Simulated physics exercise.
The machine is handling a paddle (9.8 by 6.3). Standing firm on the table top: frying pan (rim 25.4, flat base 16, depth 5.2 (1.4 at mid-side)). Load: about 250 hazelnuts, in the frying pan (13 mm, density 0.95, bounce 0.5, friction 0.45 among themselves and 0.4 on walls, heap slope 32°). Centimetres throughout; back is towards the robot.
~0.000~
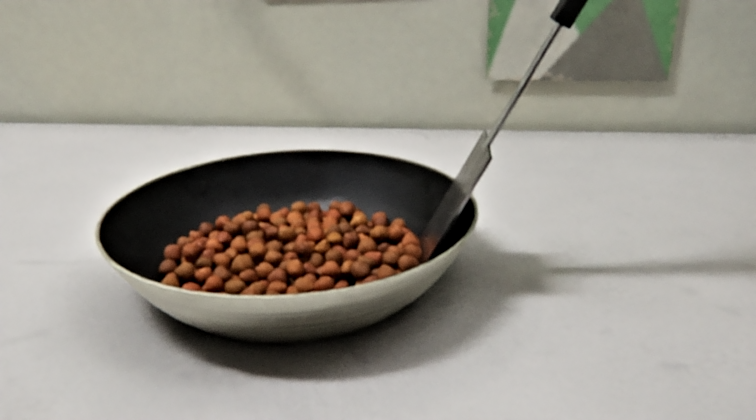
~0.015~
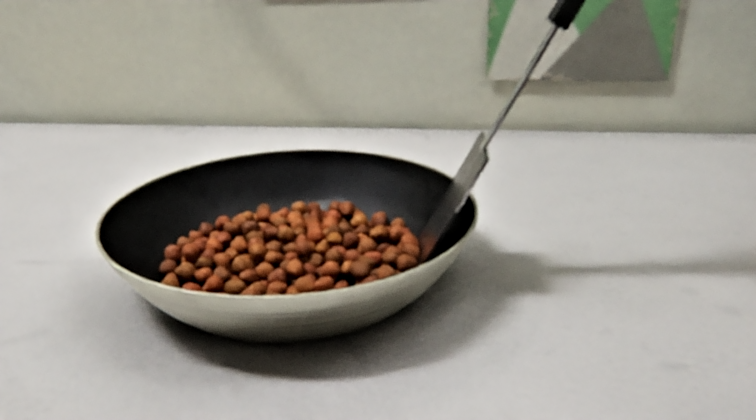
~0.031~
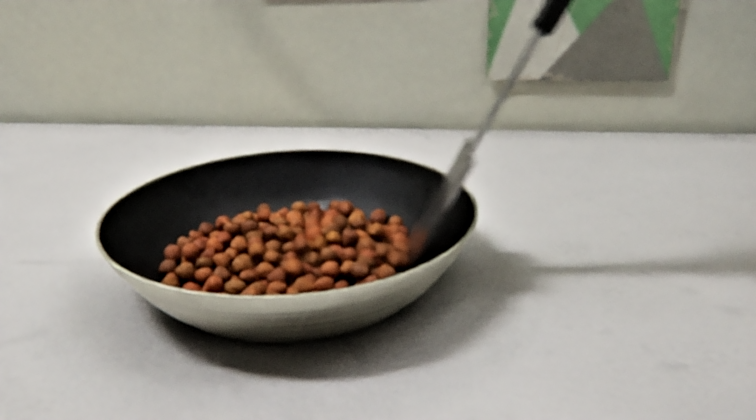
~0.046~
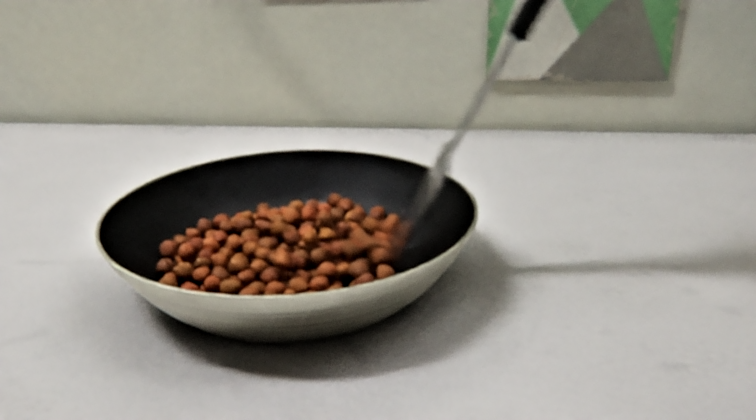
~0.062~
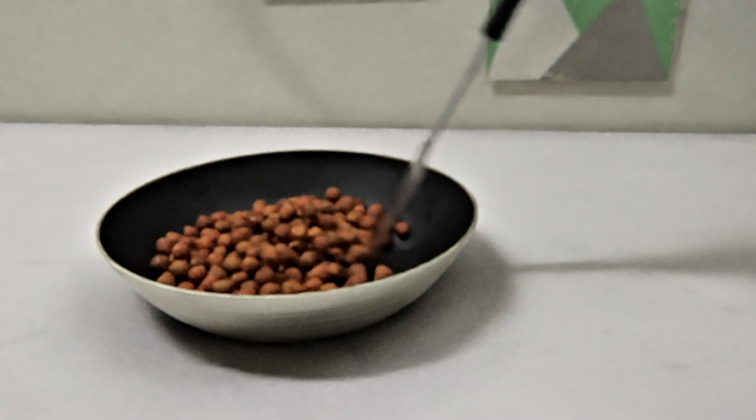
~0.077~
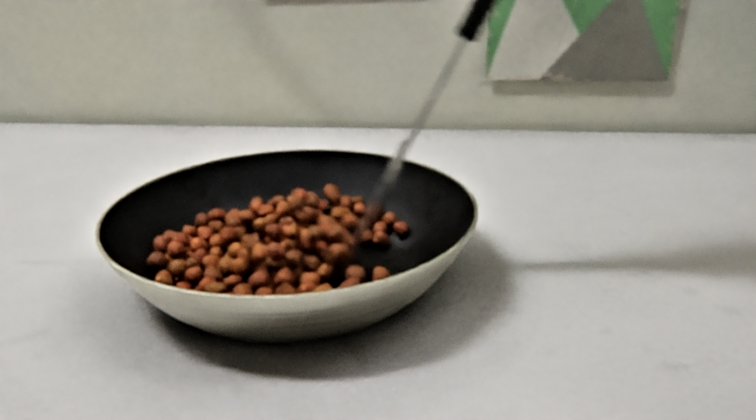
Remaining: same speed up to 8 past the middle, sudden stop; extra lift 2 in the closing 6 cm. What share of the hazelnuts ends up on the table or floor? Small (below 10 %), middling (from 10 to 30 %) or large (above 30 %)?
A middling share, from 10 to 30 %, ends on the table or floor.
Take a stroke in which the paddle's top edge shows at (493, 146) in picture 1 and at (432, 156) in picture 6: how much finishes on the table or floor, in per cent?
About 10 per cent.
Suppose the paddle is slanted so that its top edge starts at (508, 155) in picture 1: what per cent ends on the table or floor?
About 15 per cent.
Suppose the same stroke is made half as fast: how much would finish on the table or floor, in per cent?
Then about 5 per cent.
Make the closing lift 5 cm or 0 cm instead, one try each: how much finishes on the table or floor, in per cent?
Some 10 and 10 per cent.
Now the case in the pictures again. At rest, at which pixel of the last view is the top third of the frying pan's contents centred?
Near (196, 251).
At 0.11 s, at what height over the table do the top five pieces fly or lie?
About 5 cm.
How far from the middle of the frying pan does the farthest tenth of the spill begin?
About 55 cm.
After 0.11 s, sloping 63°, highest piece 5 above the table; 251 in the frying pan.
After 0.15 s, sloping 63°, highest piece 6 above the table; 251 in the frying pan.
After 0.37 s, sloping 63°, highest piece 12 above the table; 215 in the frying pan, 17 on the table or floor, 19 on the blade or in flight.
After 1.42 s, sloping 63°, highest piece 5 above the table; 214 in the frying pan, 37 on the table or floor.
At rest, 214 in the frying pan, 37 on the table or floor. That is 15 % on the table or floor.
